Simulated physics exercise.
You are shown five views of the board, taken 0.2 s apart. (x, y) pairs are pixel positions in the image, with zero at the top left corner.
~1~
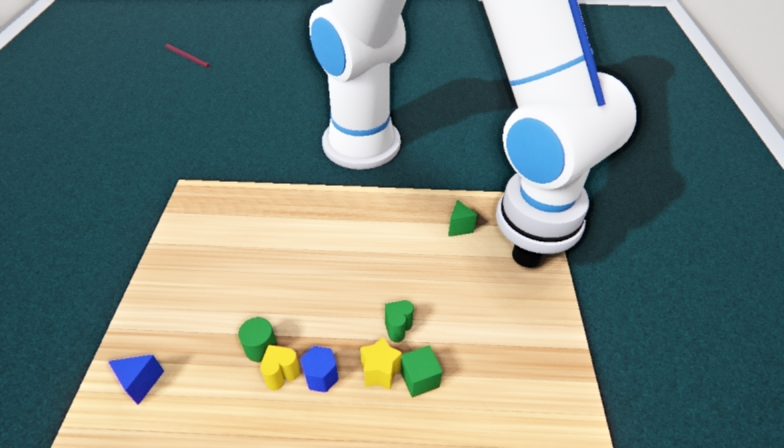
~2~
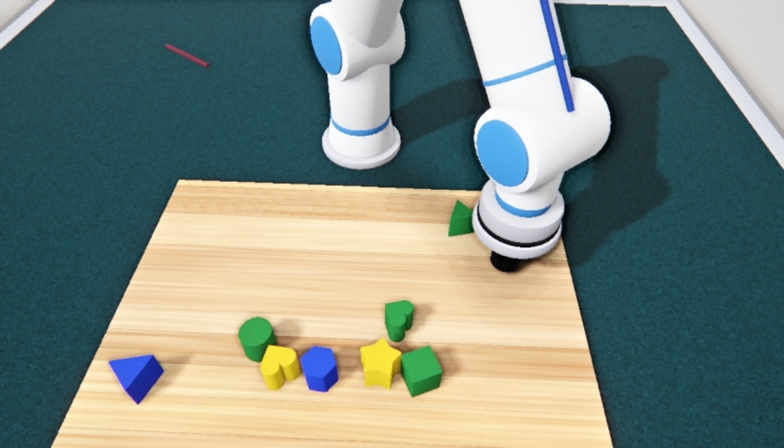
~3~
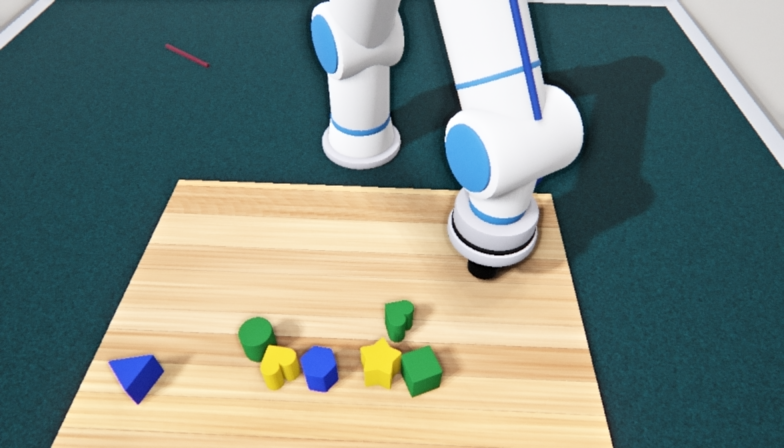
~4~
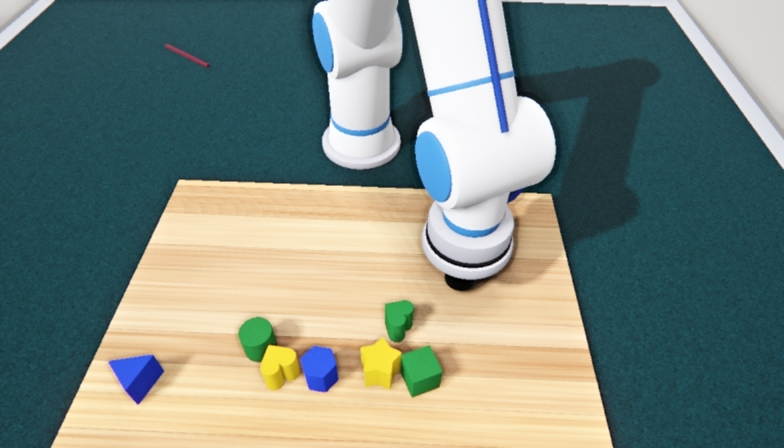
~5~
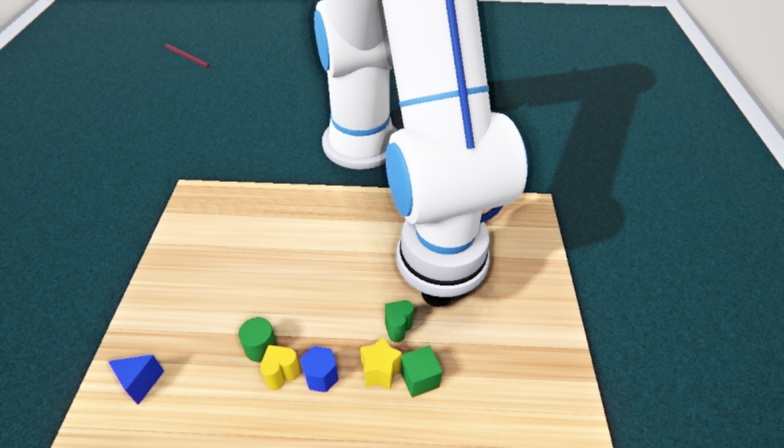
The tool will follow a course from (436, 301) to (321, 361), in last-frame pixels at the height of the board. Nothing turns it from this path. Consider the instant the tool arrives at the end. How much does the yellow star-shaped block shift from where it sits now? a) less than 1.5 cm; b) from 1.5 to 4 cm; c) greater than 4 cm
b - from 1.5 to 4 cm.
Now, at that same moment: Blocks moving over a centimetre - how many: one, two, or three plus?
Expect three or more.
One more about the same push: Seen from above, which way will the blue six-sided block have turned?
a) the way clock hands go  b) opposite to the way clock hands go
My answer is option a.
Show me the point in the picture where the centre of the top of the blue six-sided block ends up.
I'd say the blue six-sided block ends with its top centre at (293, 398).
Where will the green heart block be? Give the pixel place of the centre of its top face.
It should be at about (317, 375).
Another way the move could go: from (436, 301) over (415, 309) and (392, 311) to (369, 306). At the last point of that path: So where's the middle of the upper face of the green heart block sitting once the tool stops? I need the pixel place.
Around pixel (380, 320).
What follows on the original path. One third of the way, tool (400, 312); yellow star-shaped block (378, 360); green heart block (377, 325).
Two thirds of the way, tool (360, 332); blue six-sided block (313, 366); yellow star-shaped block (371, 368), turned 60° anticlockwise; green heart block (338, 348), turned 25° anticlockwise.
At the end, tool (319, 354); yellow heart block not moved; blue six-sided block (293, 398), turned 40° clockwise; yellow star-shaped block (371, 368), turned 60° anticlockwise; green heart block (317, 375), turned 105° anticlockwise.
